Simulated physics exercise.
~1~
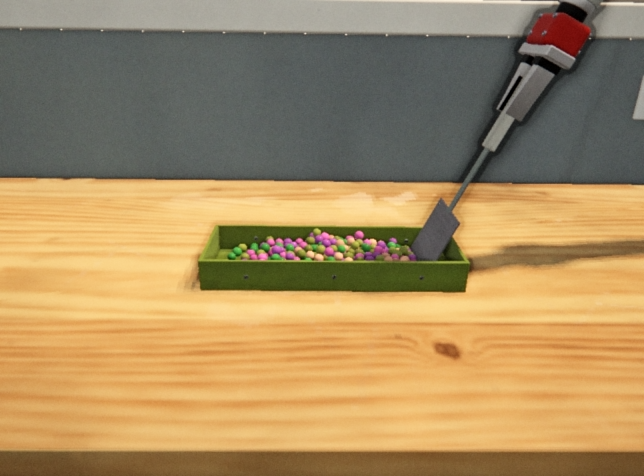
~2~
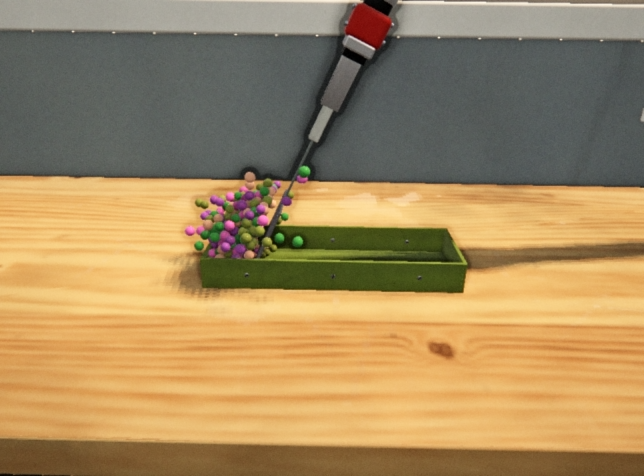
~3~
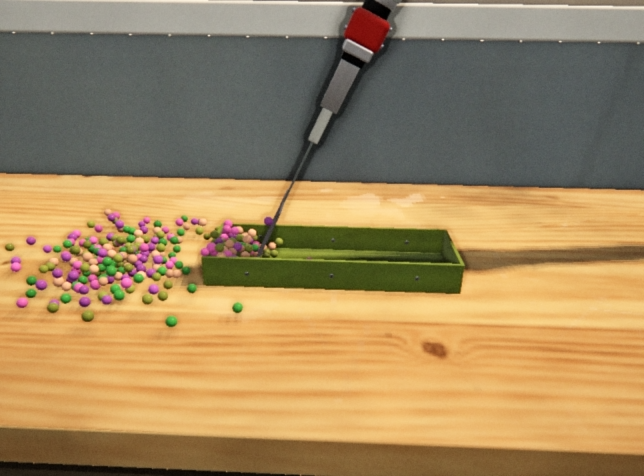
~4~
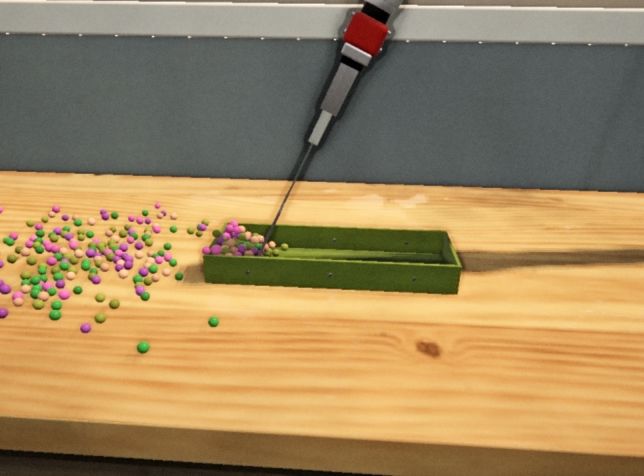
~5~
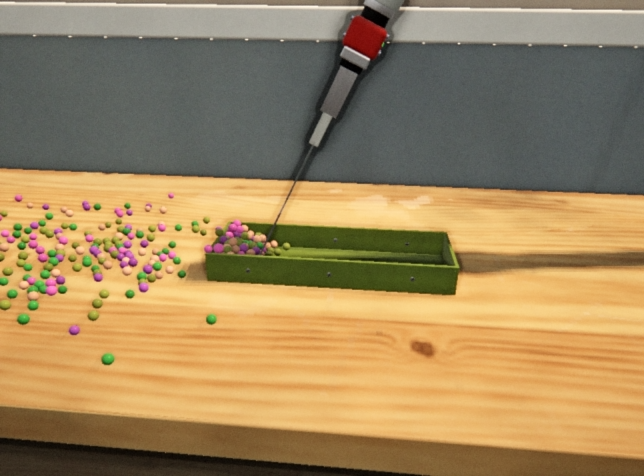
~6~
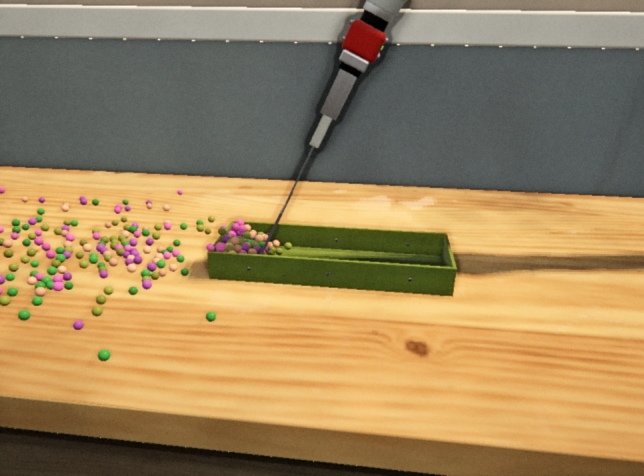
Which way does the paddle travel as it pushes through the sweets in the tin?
The paddle travels to the left, going from the right end of the tin towards its left end.
